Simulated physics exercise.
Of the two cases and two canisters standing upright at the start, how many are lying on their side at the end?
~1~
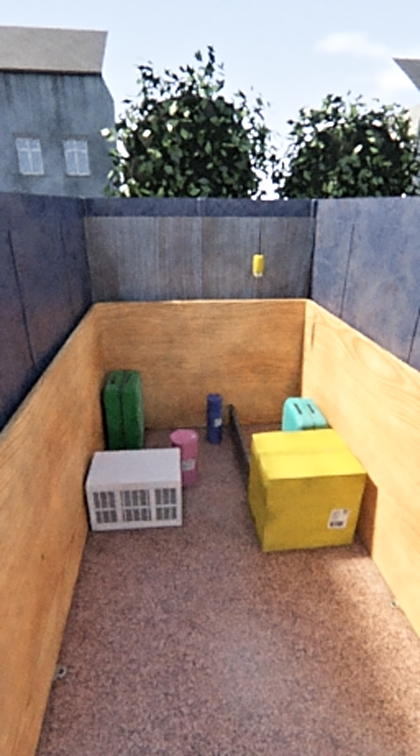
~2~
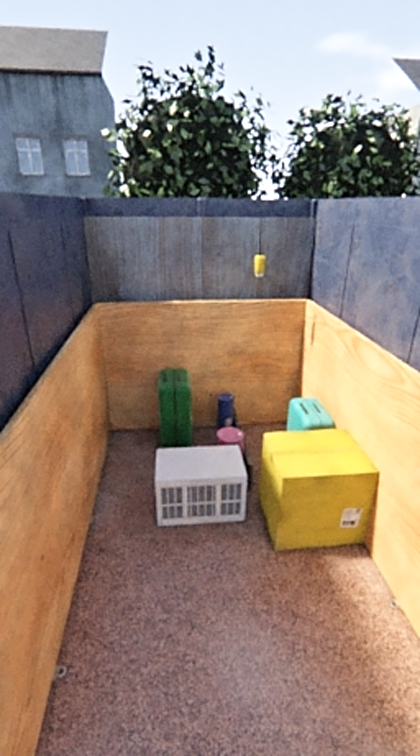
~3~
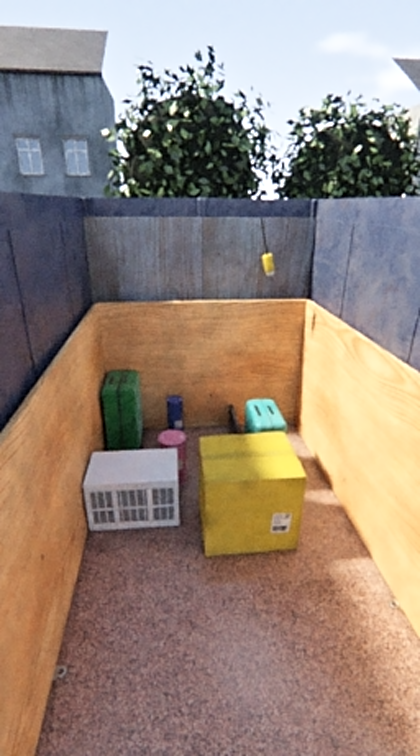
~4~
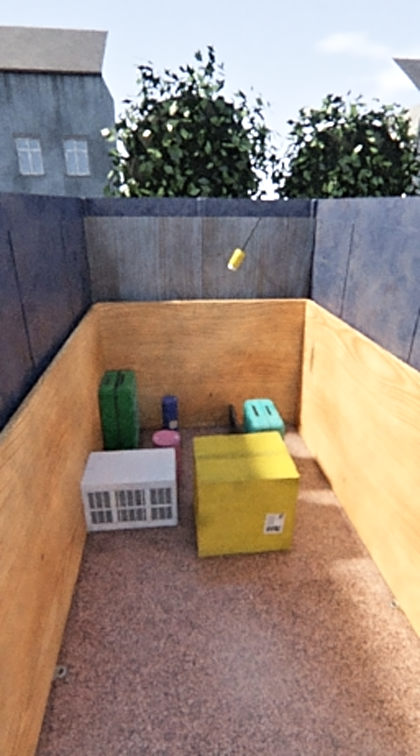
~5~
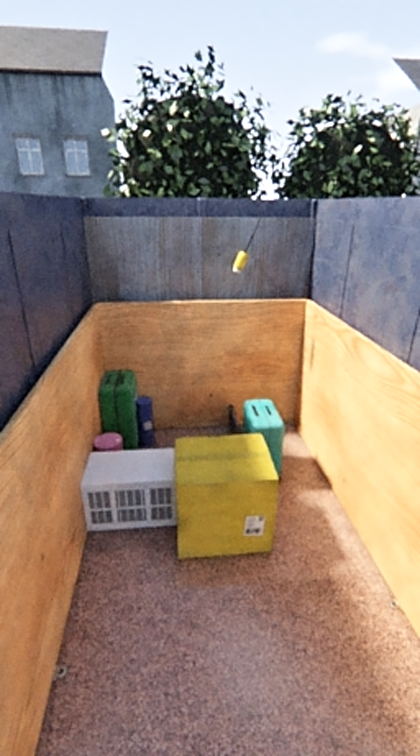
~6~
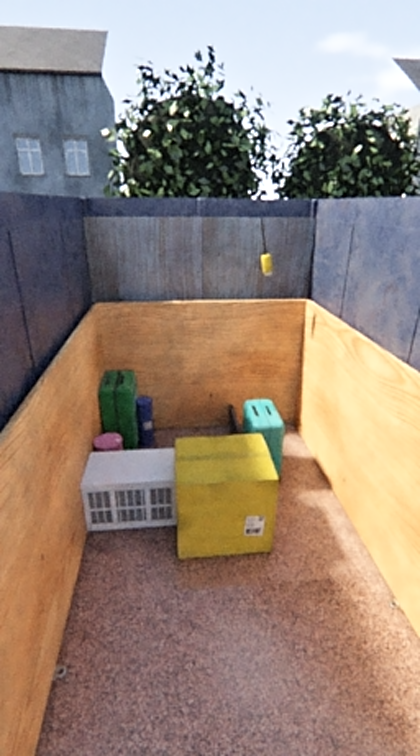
None of them are; the green case, the turquoise case and the pink and blue canisters all still stand upright.
